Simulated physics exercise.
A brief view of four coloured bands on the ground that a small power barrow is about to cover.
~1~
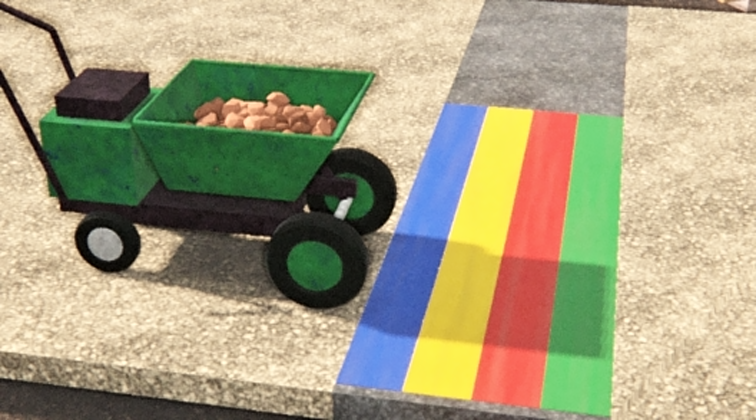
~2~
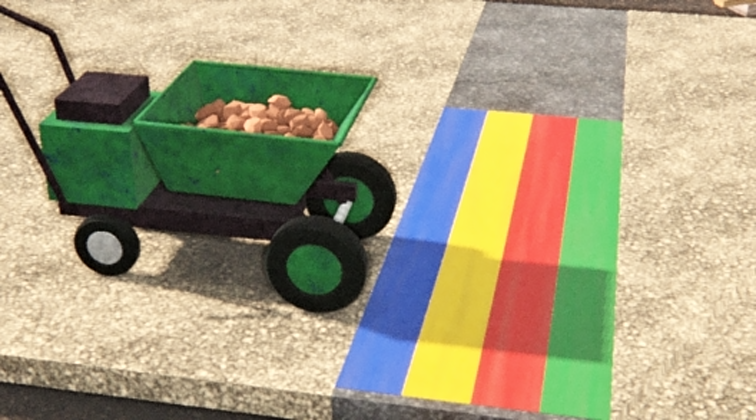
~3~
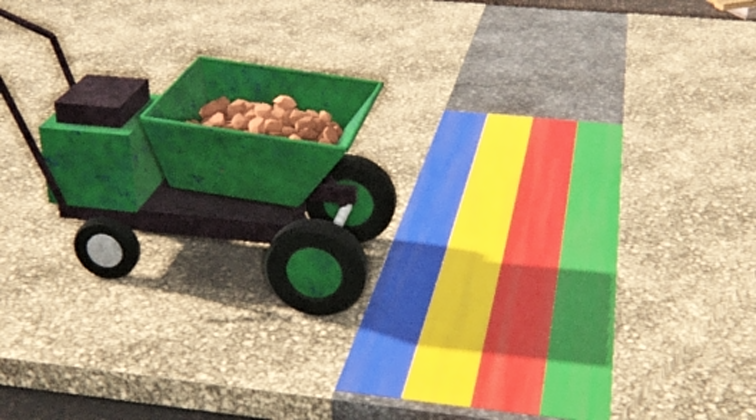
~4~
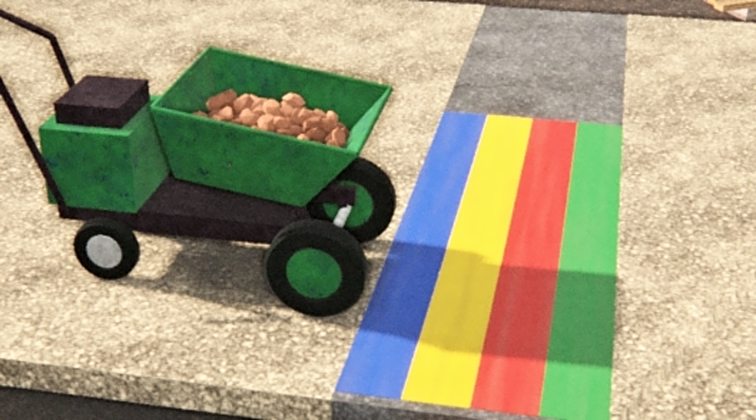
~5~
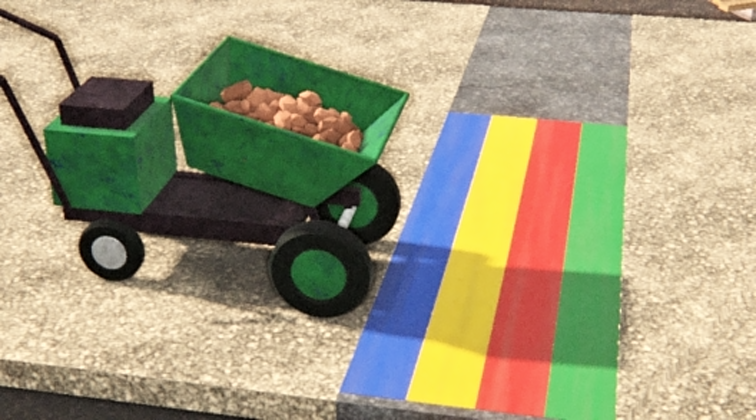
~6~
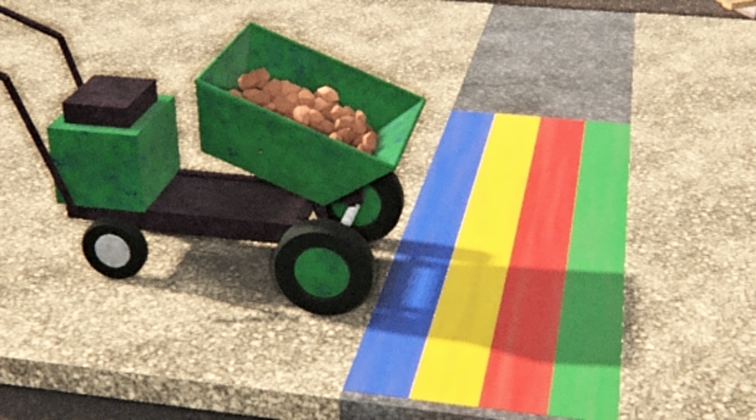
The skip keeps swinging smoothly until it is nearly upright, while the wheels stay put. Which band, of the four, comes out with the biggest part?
The red band comes out ahead.
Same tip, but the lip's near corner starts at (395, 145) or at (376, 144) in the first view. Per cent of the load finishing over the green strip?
You'd get around 40 in a hundred, then 30 in a hundred.
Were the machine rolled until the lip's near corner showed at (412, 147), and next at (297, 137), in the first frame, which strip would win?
One: Green. Two: The strip in yellow.
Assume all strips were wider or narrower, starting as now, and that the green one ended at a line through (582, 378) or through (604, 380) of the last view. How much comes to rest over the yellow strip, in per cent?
The first painting gives around 20 per cent, the second around 30 per cent.
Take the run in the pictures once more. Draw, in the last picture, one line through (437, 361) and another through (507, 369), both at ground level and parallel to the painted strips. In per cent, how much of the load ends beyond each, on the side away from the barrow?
Roughly 90 and 50 percent.
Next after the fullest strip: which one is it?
That would be the yellow strip, in second.
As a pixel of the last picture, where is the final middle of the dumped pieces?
About (524, 286).
Soon after the last picture, skip tipped steeply; all in the skip.
A little later, skip tipped right over; most in the skip; a small part over the yellow strip; a small part over the red strip; a stray few falling.
Later still, skip tipped right over; about a quarter in the skip; about a quarter over the yellow strip; about a third over the red strip; about a quarter over the green strip; a stray few off the paint.
By the end, skip tipped right over; a stray few over the blue strip; about a third over the yellow strip; about half over the red strip; about a quarter over the green strip; a stray few off the paint.
